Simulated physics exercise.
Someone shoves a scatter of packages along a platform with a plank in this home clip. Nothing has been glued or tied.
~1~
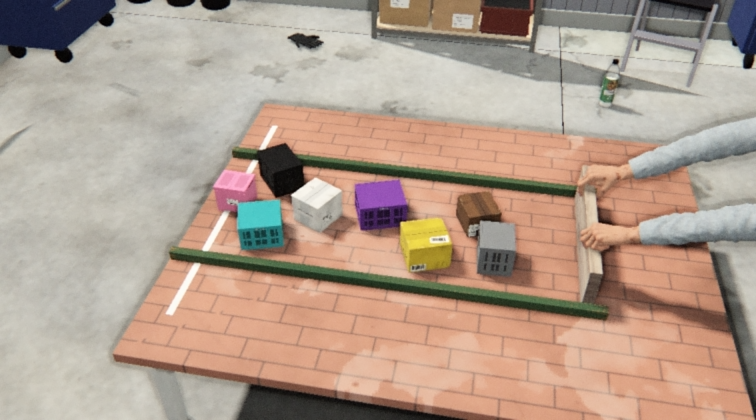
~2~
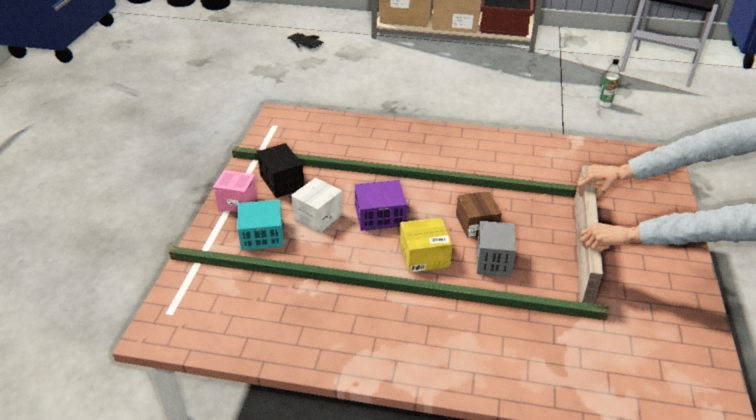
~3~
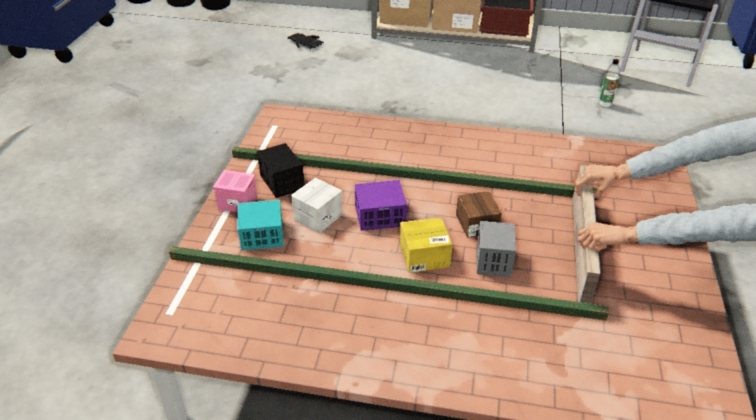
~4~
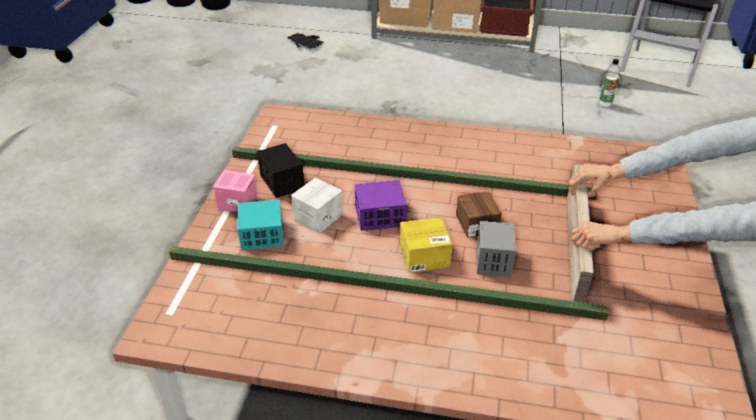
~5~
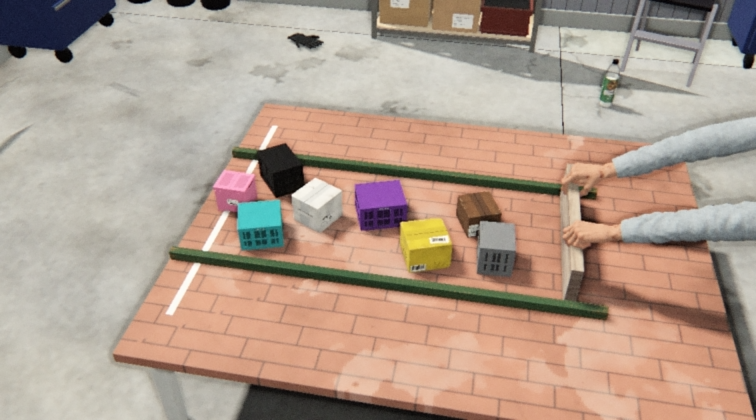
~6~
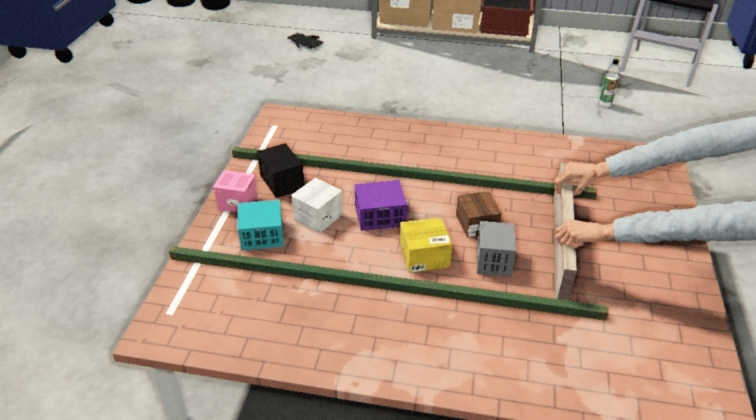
A plank gripped by two hands rests at the right end of a brick-patterned tabletop, then slides slowly a short way left between two green rails. The scattered boxes and crates, among them pink, black, turquoise, white, purple, yellow, brown and grey ones, stay still, with the plank not touching them.
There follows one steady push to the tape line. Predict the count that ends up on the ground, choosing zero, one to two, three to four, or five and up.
The fall count hits five or goes past it.
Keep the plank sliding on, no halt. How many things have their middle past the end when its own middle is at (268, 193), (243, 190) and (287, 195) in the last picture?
The numbers past the end are 3, 5 and 3.
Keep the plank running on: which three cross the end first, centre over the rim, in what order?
Listing earliest first, you get the pink tote, the white box and the turquoise crate.
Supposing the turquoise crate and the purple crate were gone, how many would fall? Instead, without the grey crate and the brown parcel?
The count is 4 in the first case and 4 in the second.
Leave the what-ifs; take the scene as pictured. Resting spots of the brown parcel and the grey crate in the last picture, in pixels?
Middles: Around (218, 188) and around (202, 211).
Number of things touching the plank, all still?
It is in contact with 3.
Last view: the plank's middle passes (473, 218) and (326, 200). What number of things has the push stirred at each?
Respectively 3 and 8.
Soon after, none off yet; pink tote at rest near (236, 193); black crate at rest near (281, 170); turquoise crate at rest near (261, 225).
In the end, the number that fall off is five or more; gone, yellow parcel, purple crate, white box, turquoise crate and pink tote.
